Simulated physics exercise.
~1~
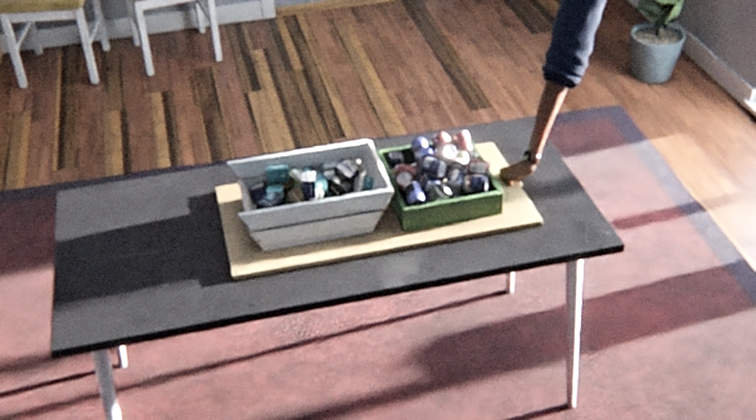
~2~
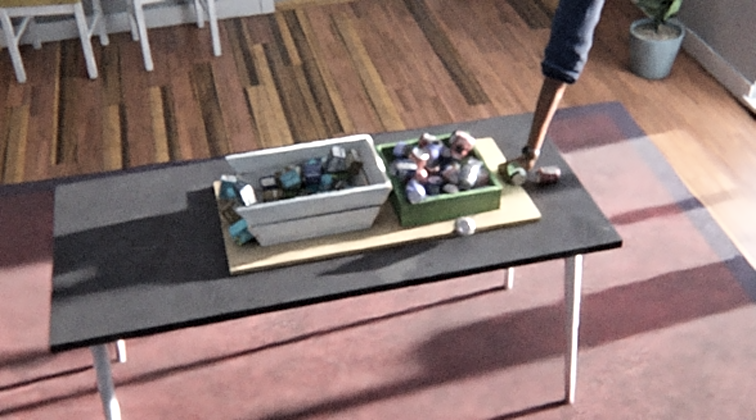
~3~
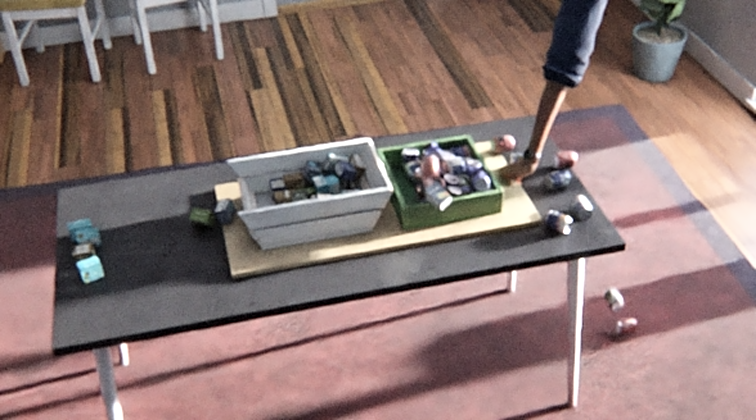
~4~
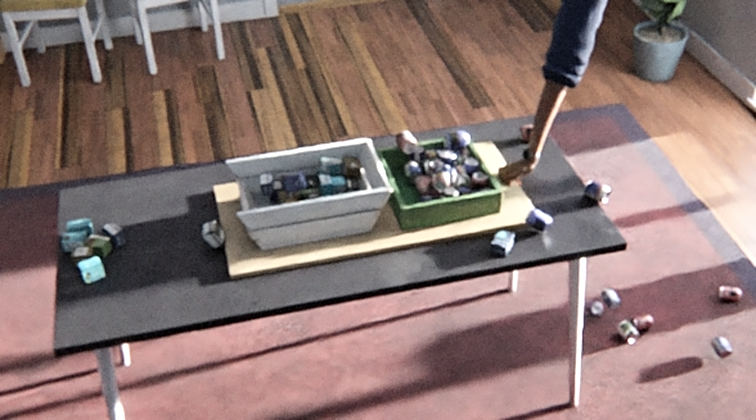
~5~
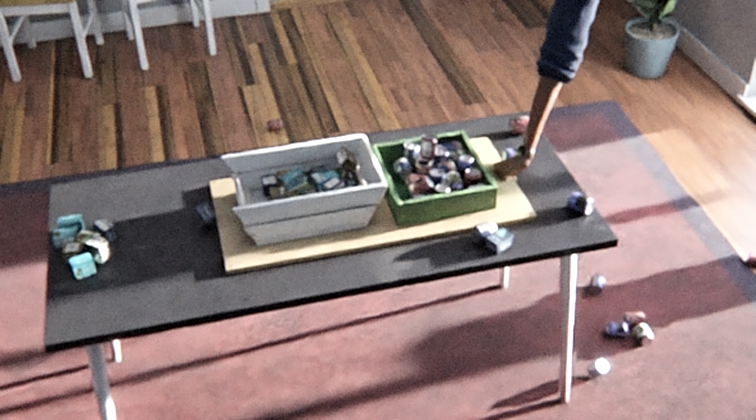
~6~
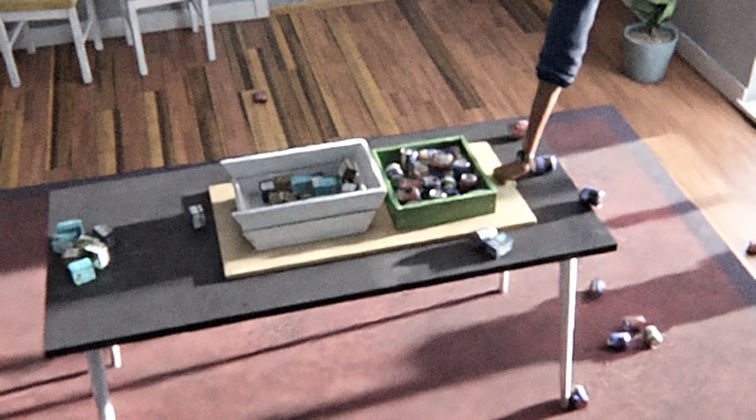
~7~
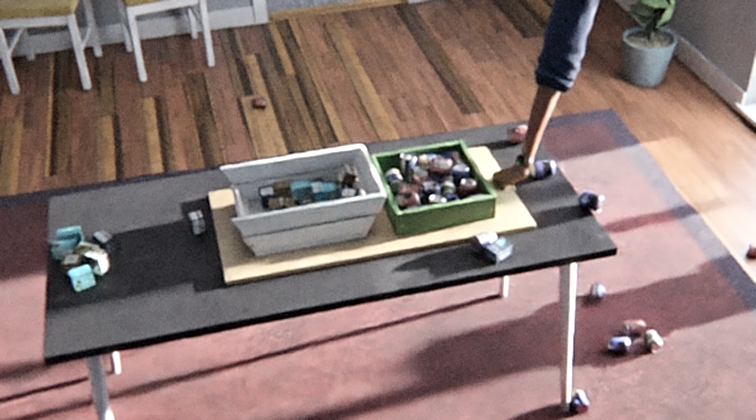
Small cans and cartons spilling from green and white trays on a board rattled by hand, ending scattered across table and floor.
